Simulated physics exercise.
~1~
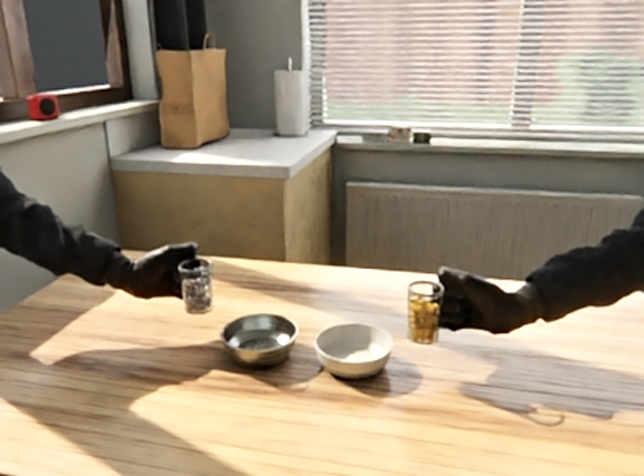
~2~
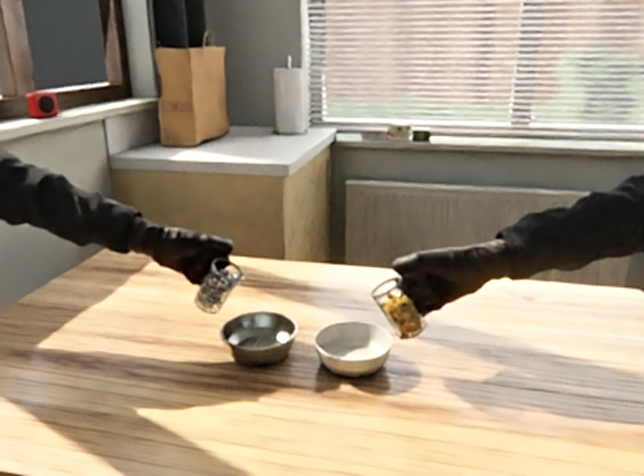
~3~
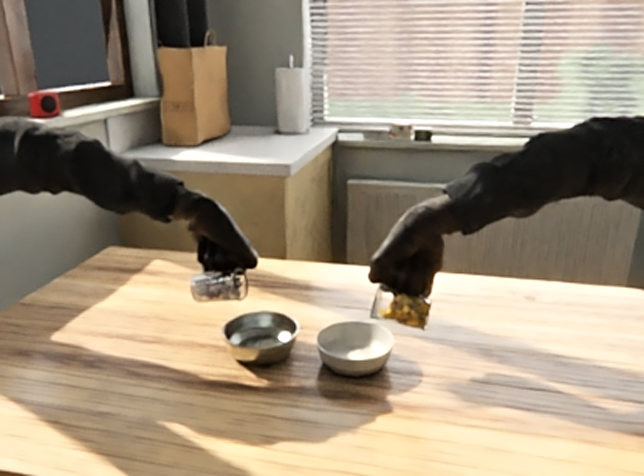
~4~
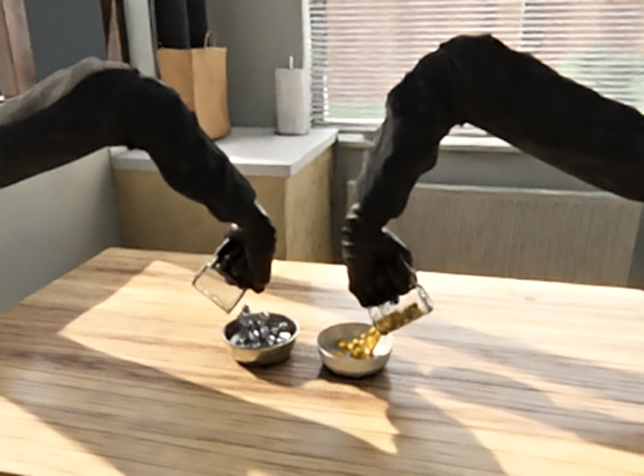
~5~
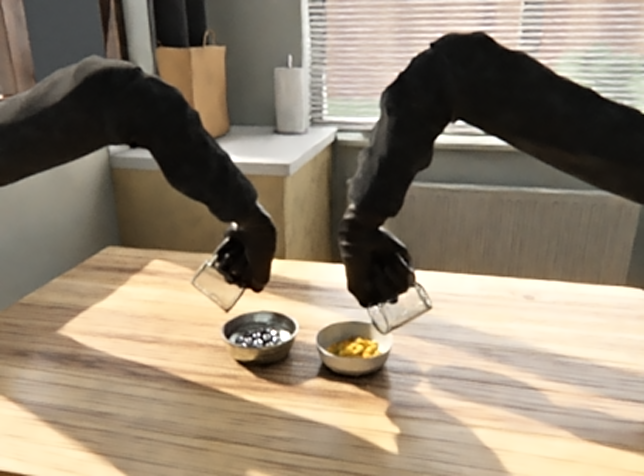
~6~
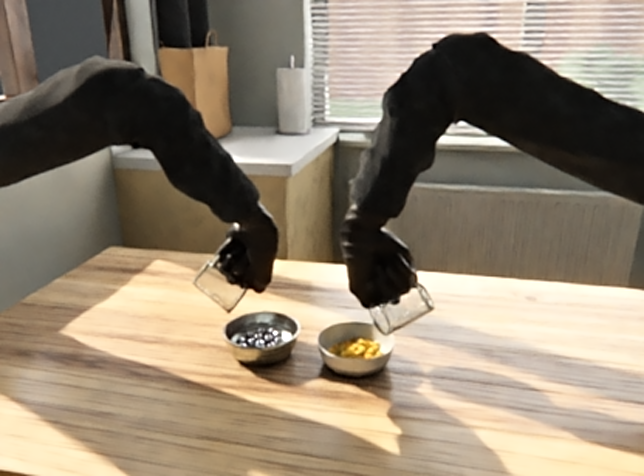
The footage shows two black-gloved hands tilting clear cups over two small bowls on a sunlit wooden table, pouring dark, shiny pieces into the left bowl and yellow pieces into the right, until both cups are empty and all the pieces rest in the bowls.
